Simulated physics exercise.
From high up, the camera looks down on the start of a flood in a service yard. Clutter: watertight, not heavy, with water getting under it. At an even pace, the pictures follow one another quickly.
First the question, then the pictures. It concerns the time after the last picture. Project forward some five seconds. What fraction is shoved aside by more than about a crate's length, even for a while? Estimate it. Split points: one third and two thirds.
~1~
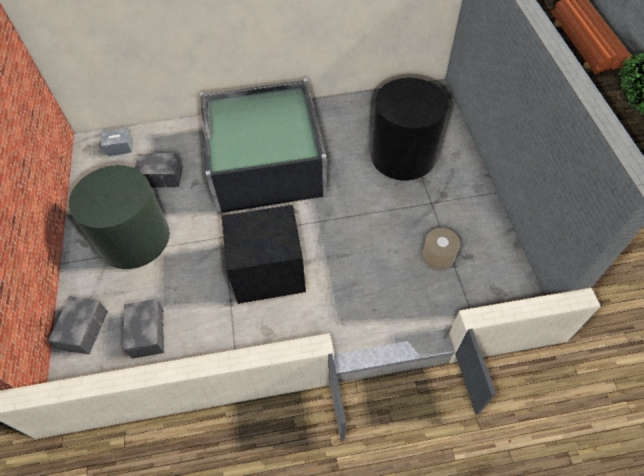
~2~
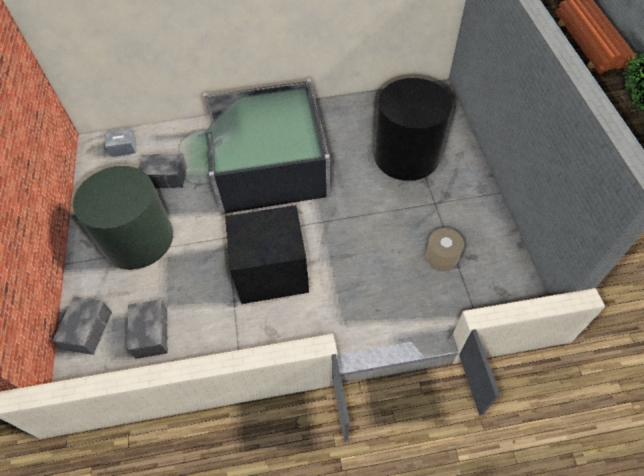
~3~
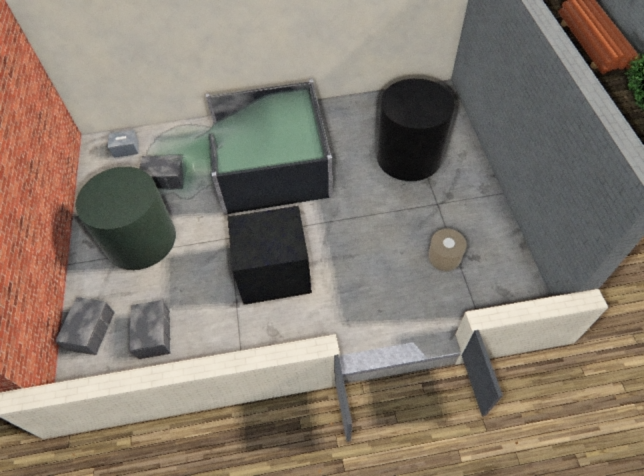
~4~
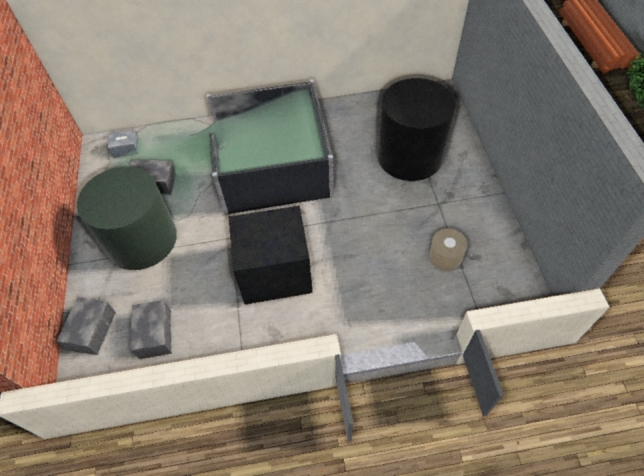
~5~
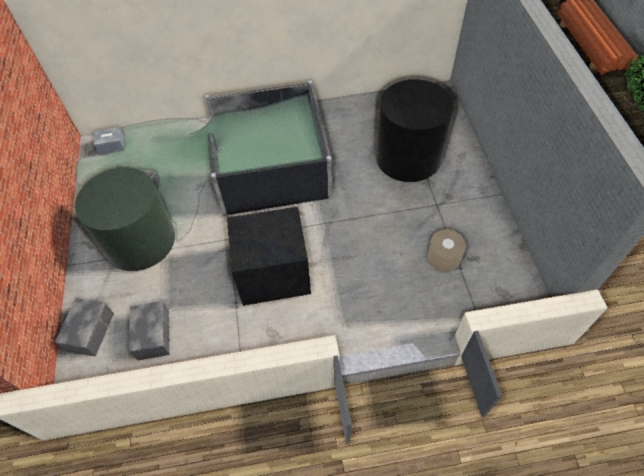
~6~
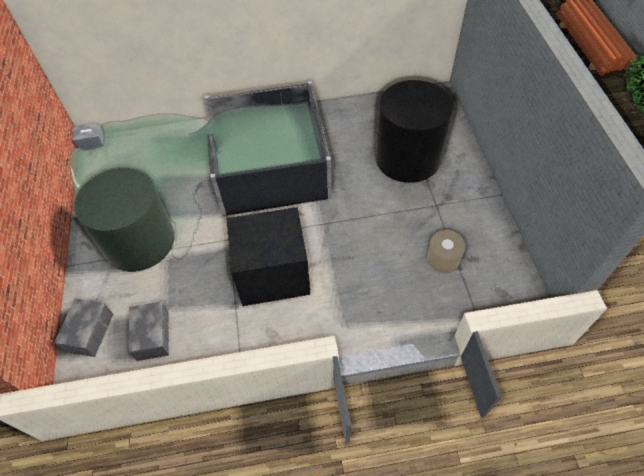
The share moved far is two thirds and up.
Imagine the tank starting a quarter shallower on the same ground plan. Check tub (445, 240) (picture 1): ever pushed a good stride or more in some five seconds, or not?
My take on it: Didn't get there.
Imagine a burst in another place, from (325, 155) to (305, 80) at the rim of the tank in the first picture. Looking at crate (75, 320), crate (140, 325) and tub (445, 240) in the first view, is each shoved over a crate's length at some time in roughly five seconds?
Here is how they go, in order: Fails to go that far, fails to go that far, and dislodged that far.
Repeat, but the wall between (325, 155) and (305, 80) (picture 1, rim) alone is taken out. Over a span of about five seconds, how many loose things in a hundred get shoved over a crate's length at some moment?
I'd put it around 20 percent.
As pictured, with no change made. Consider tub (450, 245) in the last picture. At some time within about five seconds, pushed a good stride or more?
Short of that.
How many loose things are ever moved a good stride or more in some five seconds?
That makes 4.
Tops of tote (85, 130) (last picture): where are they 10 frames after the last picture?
About (97, 168).
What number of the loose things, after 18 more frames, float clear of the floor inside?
That comes out at 3.
A moment on, 2 of 5 are well off their spots; 1 afloat.
Next, 2 of 5 are well off their spots; 2 afloat.
Later, 4 of 5 are well off their spots; 3 afloat.
In the end, 4 of 5 are well off their spots, and 4 have been at some point; 3 afloat.
